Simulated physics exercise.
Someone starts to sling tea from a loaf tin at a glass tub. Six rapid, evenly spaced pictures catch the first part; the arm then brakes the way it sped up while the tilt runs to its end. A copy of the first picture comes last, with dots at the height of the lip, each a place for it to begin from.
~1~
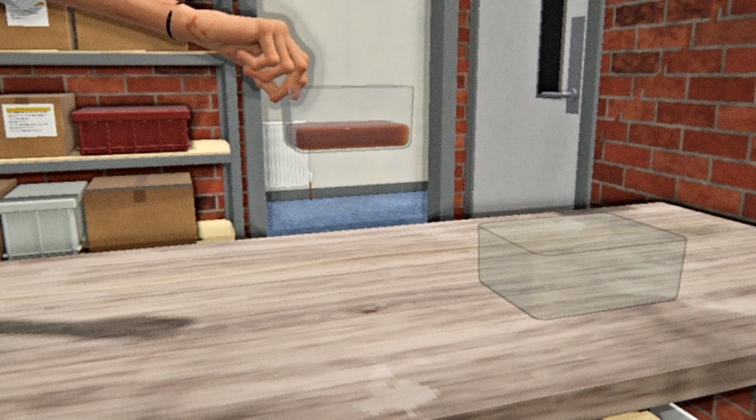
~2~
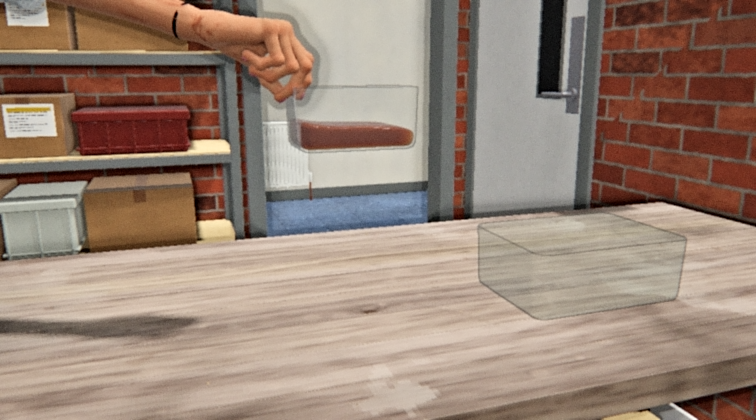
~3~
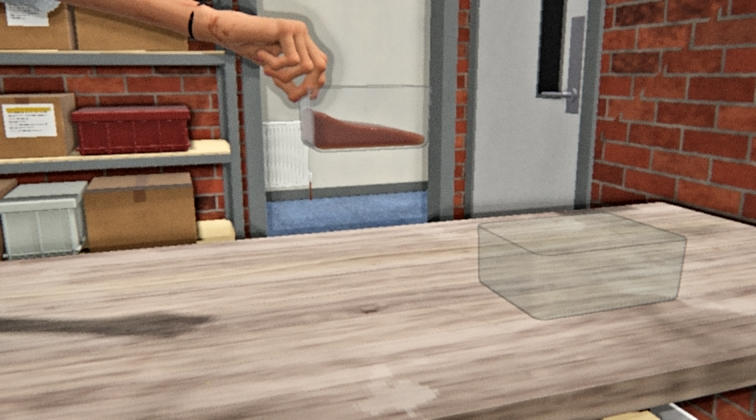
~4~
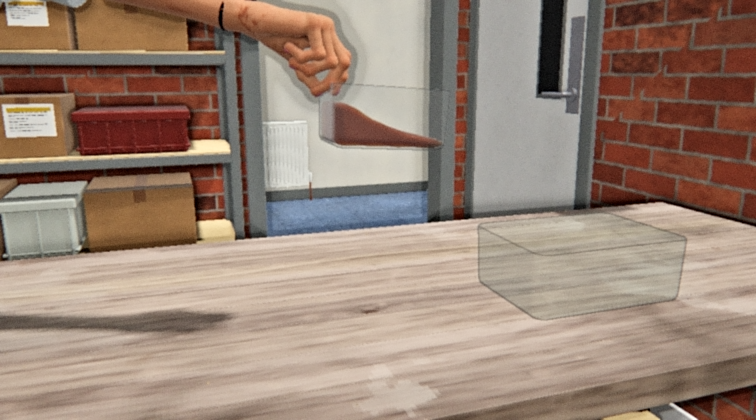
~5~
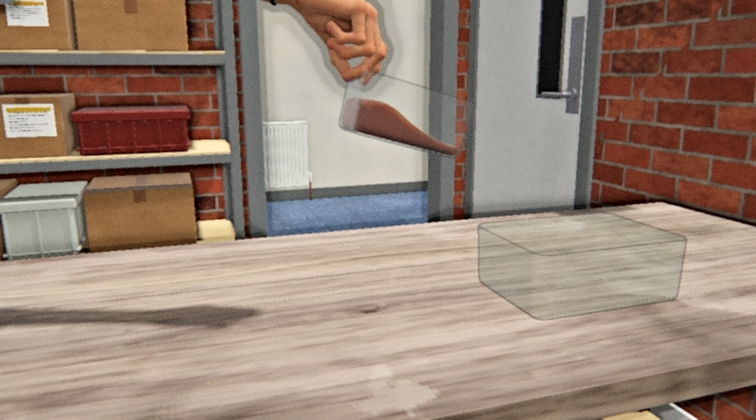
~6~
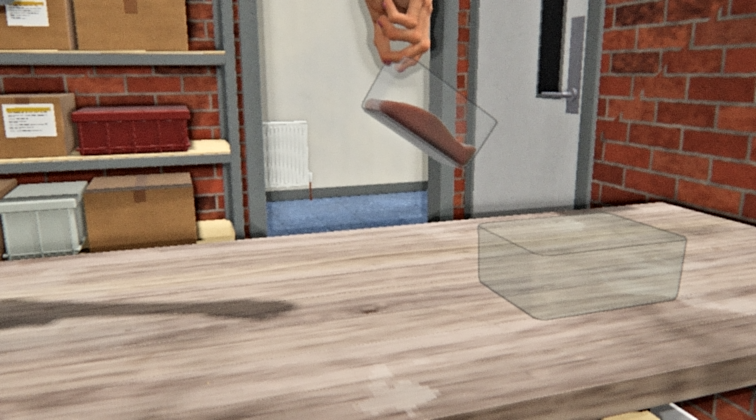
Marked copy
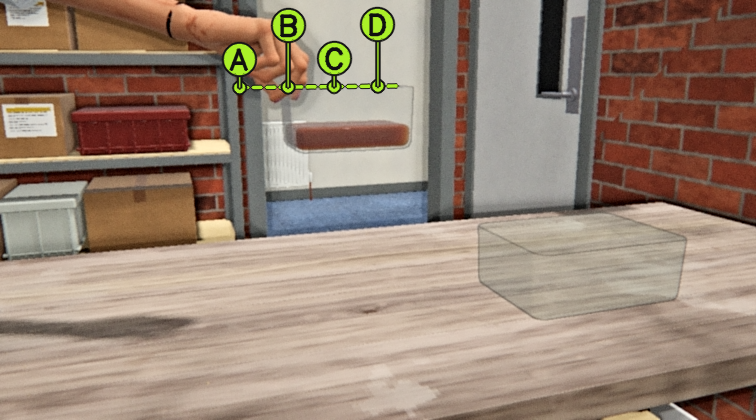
A hand and forearm reach in from the upper left, holding a clear, see-through container of reddish-brown liquid above a pale wooden table in a brick-walled storeroom, viewed steadily from slightly above the tabletop. An empty glass tub sits at right, with boxes on shelves at left and grey doors behind. The hand moves right, the liquid sloshes into a slope, and the container tilts steeply down rightward.
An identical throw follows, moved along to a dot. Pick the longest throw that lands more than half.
That is dot C.
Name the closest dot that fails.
The answer is B.
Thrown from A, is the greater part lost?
Yes, it does.
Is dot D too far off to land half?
No, not at all.
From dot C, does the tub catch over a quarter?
Yes.
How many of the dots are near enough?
Two.
On the marked copy, A at (239, 87); B at (288, 87); C at (334, 86); D at (377, 86).
For dot A, about 0 % lands in the tub, 99 % falls short.
For dot B, about 33 % lands in the tub, 62 % falls short and 6 % goes beside or beyond.
For dot C, about 66 % lands in the tub, 22 % falls short and 12 % goes beside or beyond.
For dot D, about 72 % lands in the tub, 17 % falls short and 11 % goes beside or beyond.
